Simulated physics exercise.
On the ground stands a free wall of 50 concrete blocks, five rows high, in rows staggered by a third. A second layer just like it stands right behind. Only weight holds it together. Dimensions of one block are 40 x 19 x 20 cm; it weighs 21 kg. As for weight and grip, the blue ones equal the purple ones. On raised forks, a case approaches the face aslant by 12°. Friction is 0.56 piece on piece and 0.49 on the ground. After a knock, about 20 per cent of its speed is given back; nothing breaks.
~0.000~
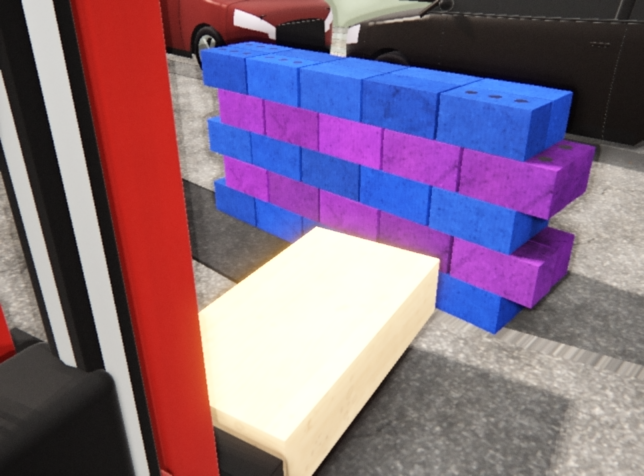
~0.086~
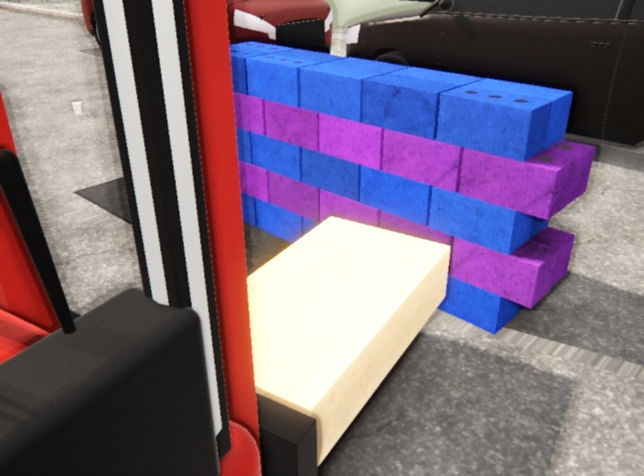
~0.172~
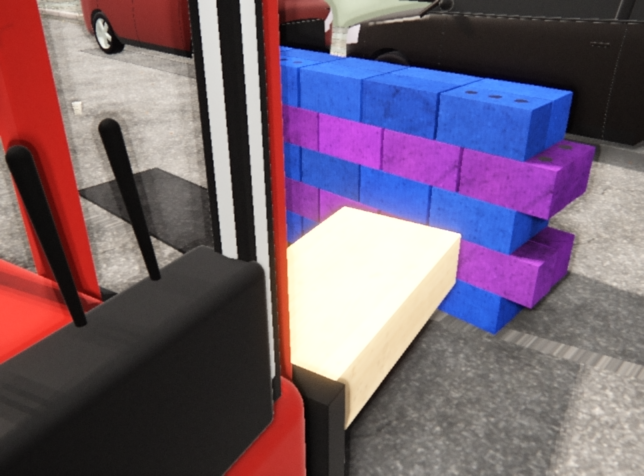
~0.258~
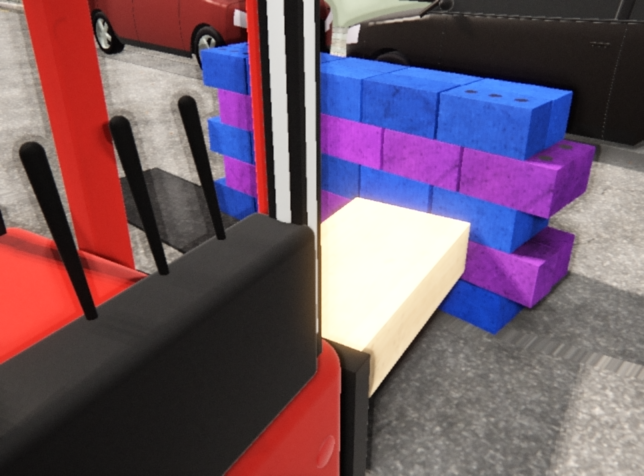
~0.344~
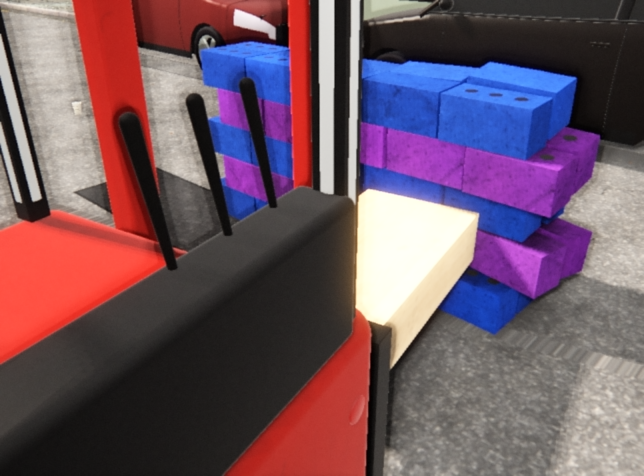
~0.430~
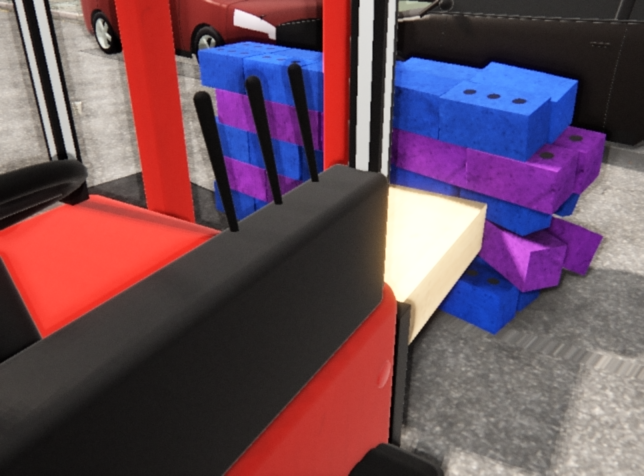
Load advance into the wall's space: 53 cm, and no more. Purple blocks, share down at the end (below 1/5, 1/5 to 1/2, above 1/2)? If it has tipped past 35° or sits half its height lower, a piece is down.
Above 1/2.
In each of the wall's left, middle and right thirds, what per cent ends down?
Left third 30 percent, middle third 40 percent, right third 80 percent.
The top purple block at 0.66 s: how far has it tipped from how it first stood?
Some 25 degrees.
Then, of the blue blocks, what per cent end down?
The blue group ends with 40% down.
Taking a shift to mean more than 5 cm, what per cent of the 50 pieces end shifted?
The shifted ones make up 65 per cent.
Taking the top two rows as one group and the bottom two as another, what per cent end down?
From the top 70, from the bottom 20 per cent.
Around 0.66 s, 3 of the 20 purple blocks down (7 of 50 in all colours); top purple block tipped 27°; top blue block displaced 31 mm.
Around 1.26 s, 9 of the 20 purple blocks down (19 of 50 in all colours); top purple block tipped 15°, 12 cm lower; top blue block displaced 31 mm.
Finally (3.0 s), 12 of the 20 purple blocks down (25 of 50 in all colours); top purple block on its side; top blue block displaced 30 mm. That is 60 per cent. Seen by the last camera, middles, top purple block near (487, 205), top blue block near (282, 78).
